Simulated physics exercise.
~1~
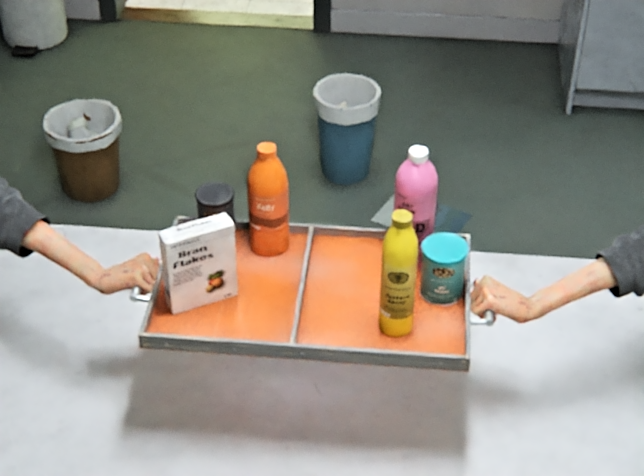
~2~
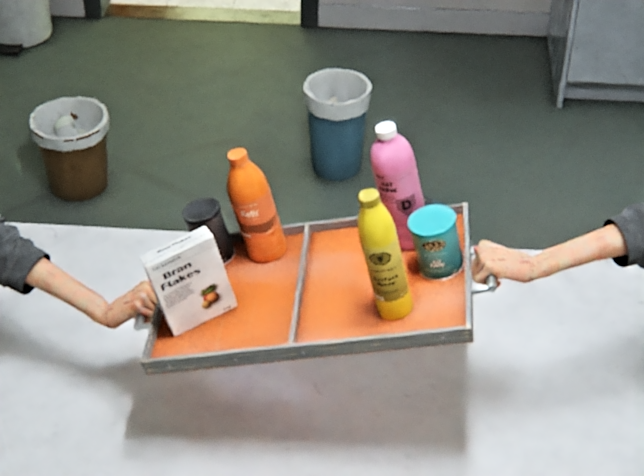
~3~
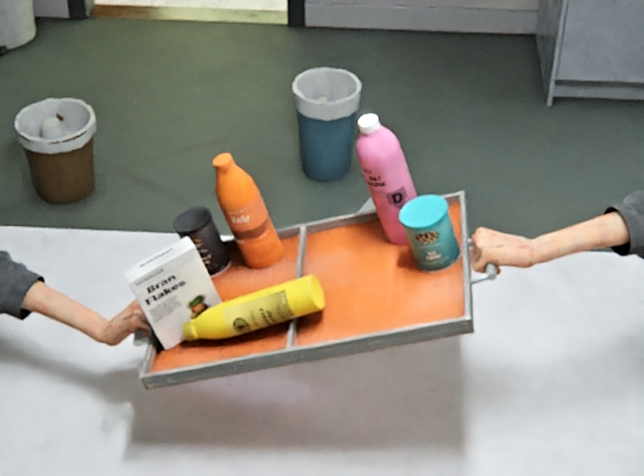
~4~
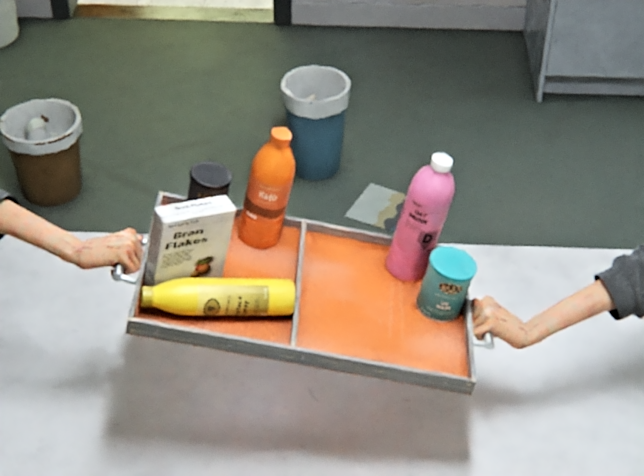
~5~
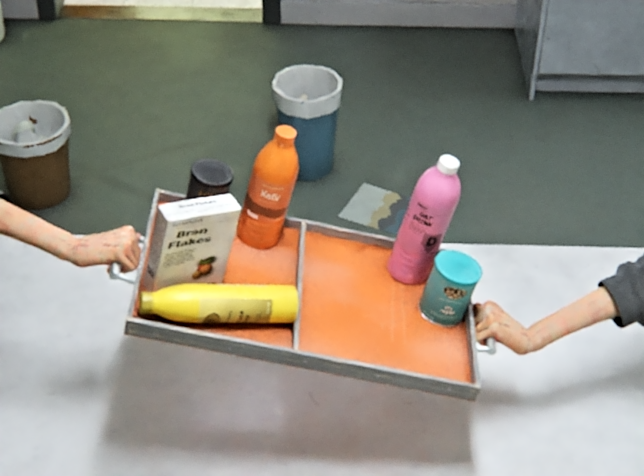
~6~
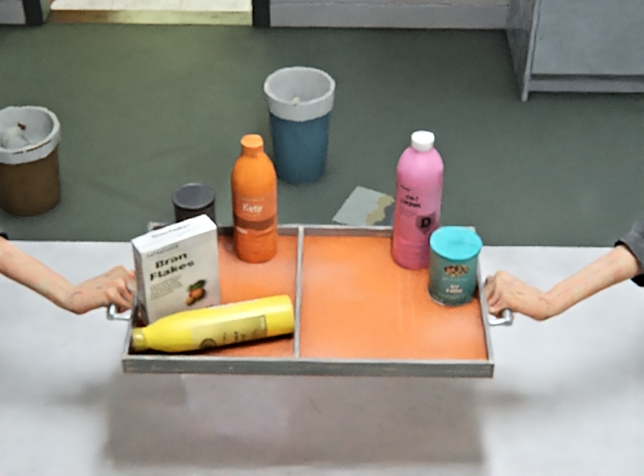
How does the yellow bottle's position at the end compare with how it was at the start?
At the start the yellow bottle stands upright on the right part of the tray. At the end it lies on its side in the left part.
